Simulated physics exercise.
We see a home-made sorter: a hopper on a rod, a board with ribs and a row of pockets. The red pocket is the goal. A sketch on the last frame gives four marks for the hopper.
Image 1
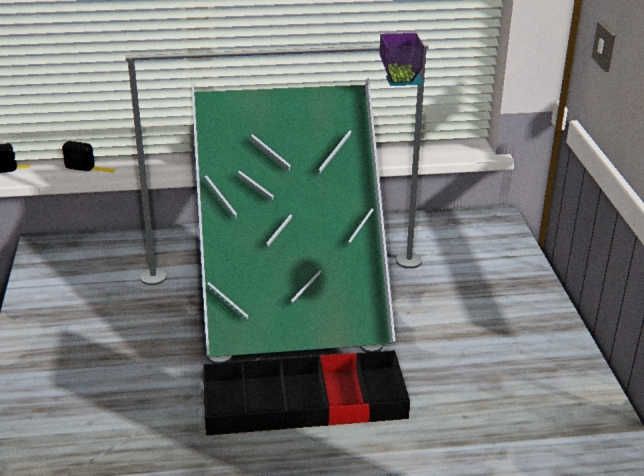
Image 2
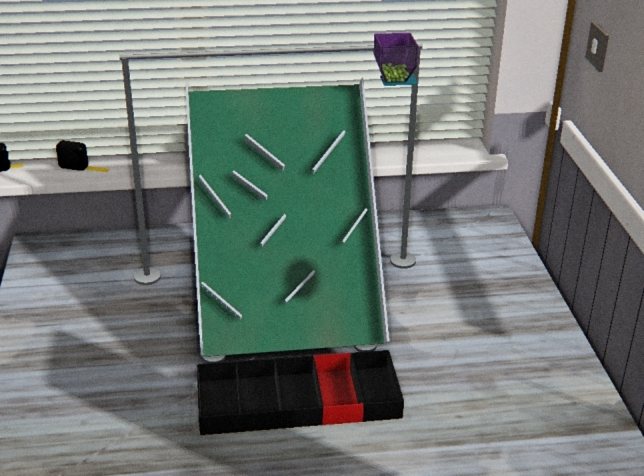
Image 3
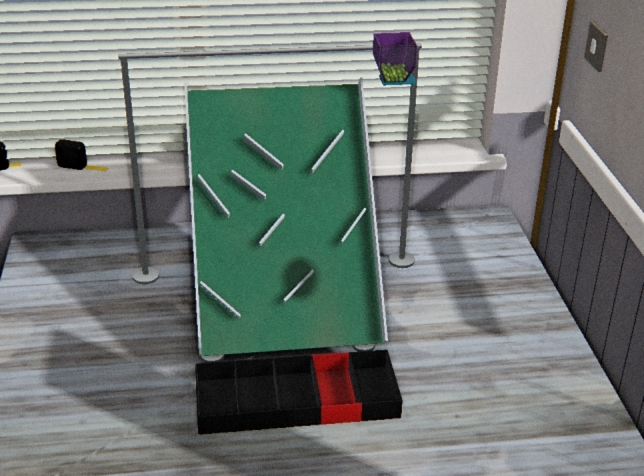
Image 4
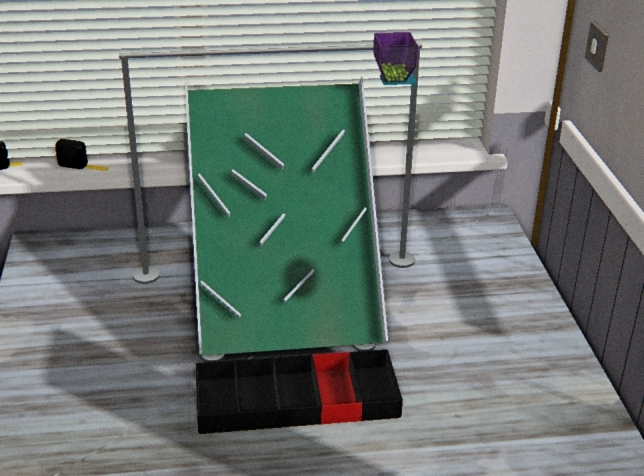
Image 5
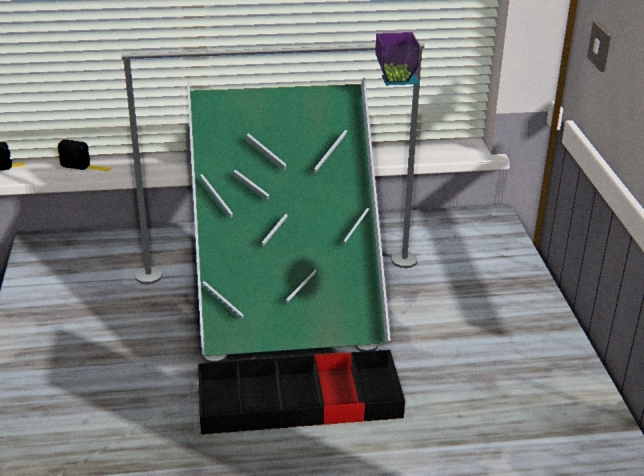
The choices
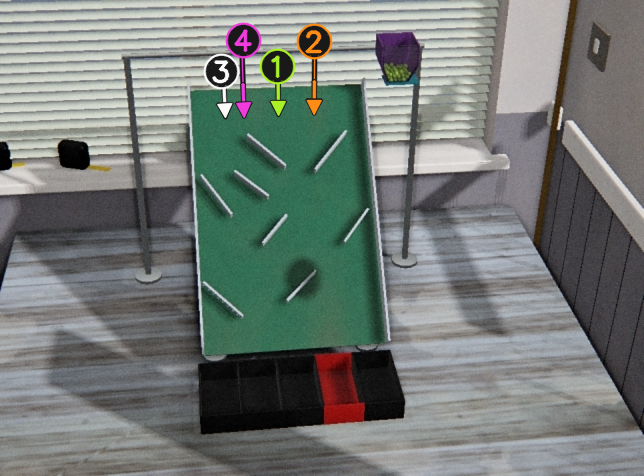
A tilted green board with pale ribs stands on a grey, wood-grained table before a window with slatted blinds, seen from above and in front. A purple hopper holding yellow-green bits hangs at the right of a grey rod frame, and below the board sits a row of black pockets, one red, second from the right. The view shifts very slightly, while nothing on the table visibly moves.
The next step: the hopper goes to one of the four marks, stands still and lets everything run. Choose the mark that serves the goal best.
The best mark is 1.
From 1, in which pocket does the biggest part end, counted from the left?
The fourth.
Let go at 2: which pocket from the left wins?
The second.
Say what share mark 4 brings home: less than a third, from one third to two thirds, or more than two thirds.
It is less than a third.
On the marked copy, mark 1 meets the board at (278, 110); mark 2 meets the board at (314, 109); mark 3 meets the board at (225, 112); mark 4 meets the board at (244, 112).
With 1, roughly half in the red pocket, roughly a third in other pockets, about a tenth outside the box.
With 2, not one piece in the red pocket, every piece in other pockets.
With 3, about a tenth in the red pocket, almost all in other pockets.
With 4, about a tenth in the red pocket, the larger part in other pockets, about a tenth outside the box.
